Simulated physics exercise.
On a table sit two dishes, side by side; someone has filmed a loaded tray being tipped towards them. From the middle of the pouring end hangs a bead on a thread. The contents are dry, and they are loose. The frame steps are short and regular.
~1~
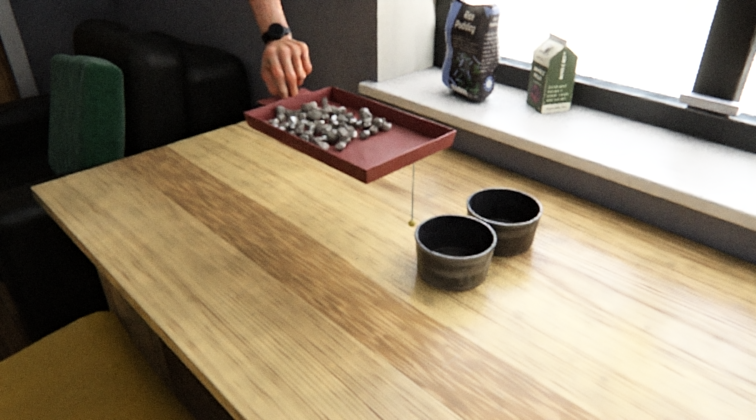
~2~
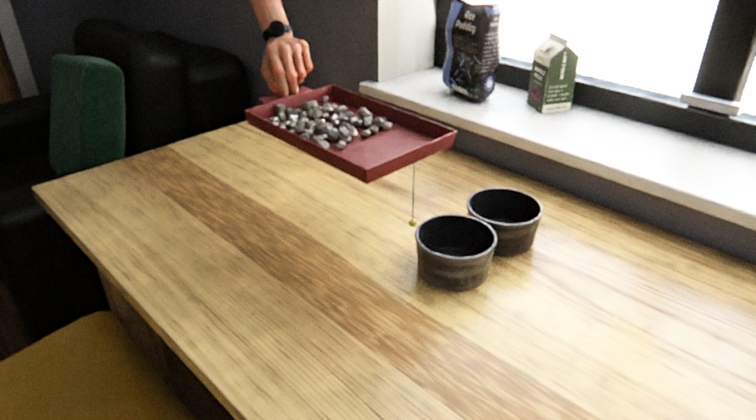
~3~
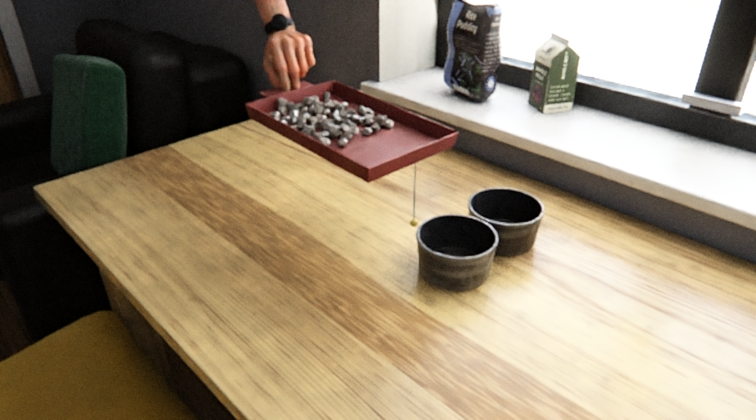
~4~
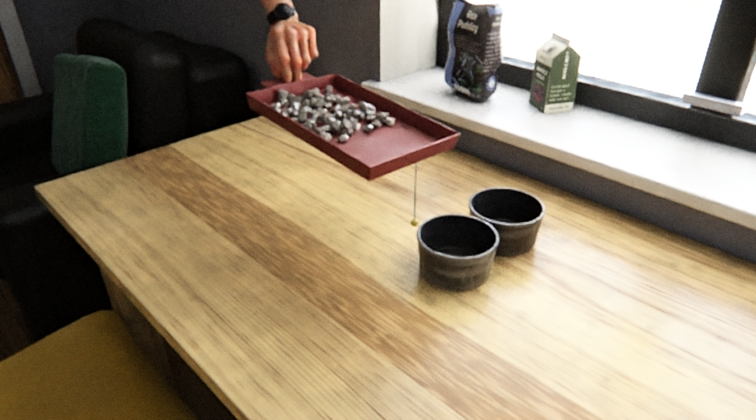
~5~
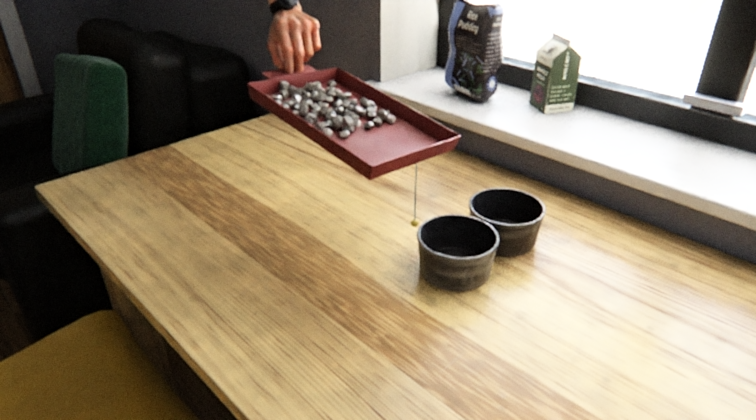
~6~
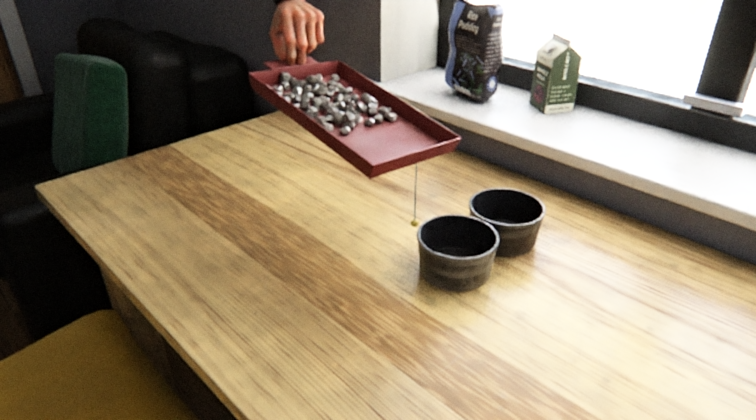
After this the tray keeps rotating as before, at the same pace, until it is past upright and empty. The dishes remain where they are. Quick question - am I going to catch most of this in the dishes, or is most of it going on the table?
Looks like the dishes end up with the bulk of it in the end.
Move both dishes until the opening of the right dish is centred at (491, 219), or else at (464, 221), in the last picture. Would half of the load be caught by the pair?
Earlier try a majority share, later try a majority share.
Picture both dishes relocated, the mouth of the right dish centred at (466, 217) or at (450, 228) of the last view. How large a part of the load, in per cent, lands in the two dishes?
You'd end up with around 90 per cent and then around 90 per cent.
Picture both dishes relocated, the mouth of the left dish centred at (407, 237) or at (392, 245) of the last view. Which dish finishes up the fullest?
First right, then the right-hand dish.
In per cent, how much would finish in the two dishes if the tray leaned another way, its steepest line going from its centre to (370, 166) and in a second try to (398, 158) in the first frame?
Shares: 0 %, then 60 %.
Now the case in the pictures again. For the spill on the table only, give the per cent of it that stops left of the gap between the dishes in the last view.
About 100 %.
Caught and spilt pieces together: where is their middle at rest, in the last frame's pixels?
Around (460, 255), give or take.
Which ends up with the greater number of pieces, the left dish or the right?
Fuller: The dish on the left.
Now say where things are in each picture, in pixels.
The first picture shows corners of the pouring end at (366, 168) and (452, 131), level; middle of the load at (326, 128), bits of gravel; left dish at (485, 266); right dish at (533, 233); bead on its thread at (412, 223).
The second picture shows corners of the pouring end at (367, 167) and (453, 131), level; middle of the load at (326, 127).
The third picture shows corners of the pouring end at (369, 166) and (455, 132), tipped barely, lowest at the right corner; middle of the load at (328, 123).
The fourth picture shows corners of the pouring end at (371, 165) and (456, 133), tipped a little, lowest at the right corner; middle of the load at (329, 117).
The fifth picture shows corners of the pouring end at (372, 164) and (457, 135), tipped a little, lowest at the right corner; middle of the load at (323, 105).
The sixth picture shows corners of the pouring end at (373, 163) and (458, 137), tipped a little, lowest at the right corner; middle of the load at (324, 99); left dish at (488, 266); right dish at (536, 233).
Soon, tray tipped steeply; nearly all on the tray; a stray few in the air.
A while on, tray tipped right over; most on the tray; a small part in the left dish; a stray few in the right dish; a small part in the air.
Towards the end, tray tipped past a quarter turn; about two thirds in the left dish; a small part in the right dish; about a quarter outside both.
Finally, tray tipped past a quarter turn; about two thirds in the left dish; a small part in the right dish; about a quarter outside both.
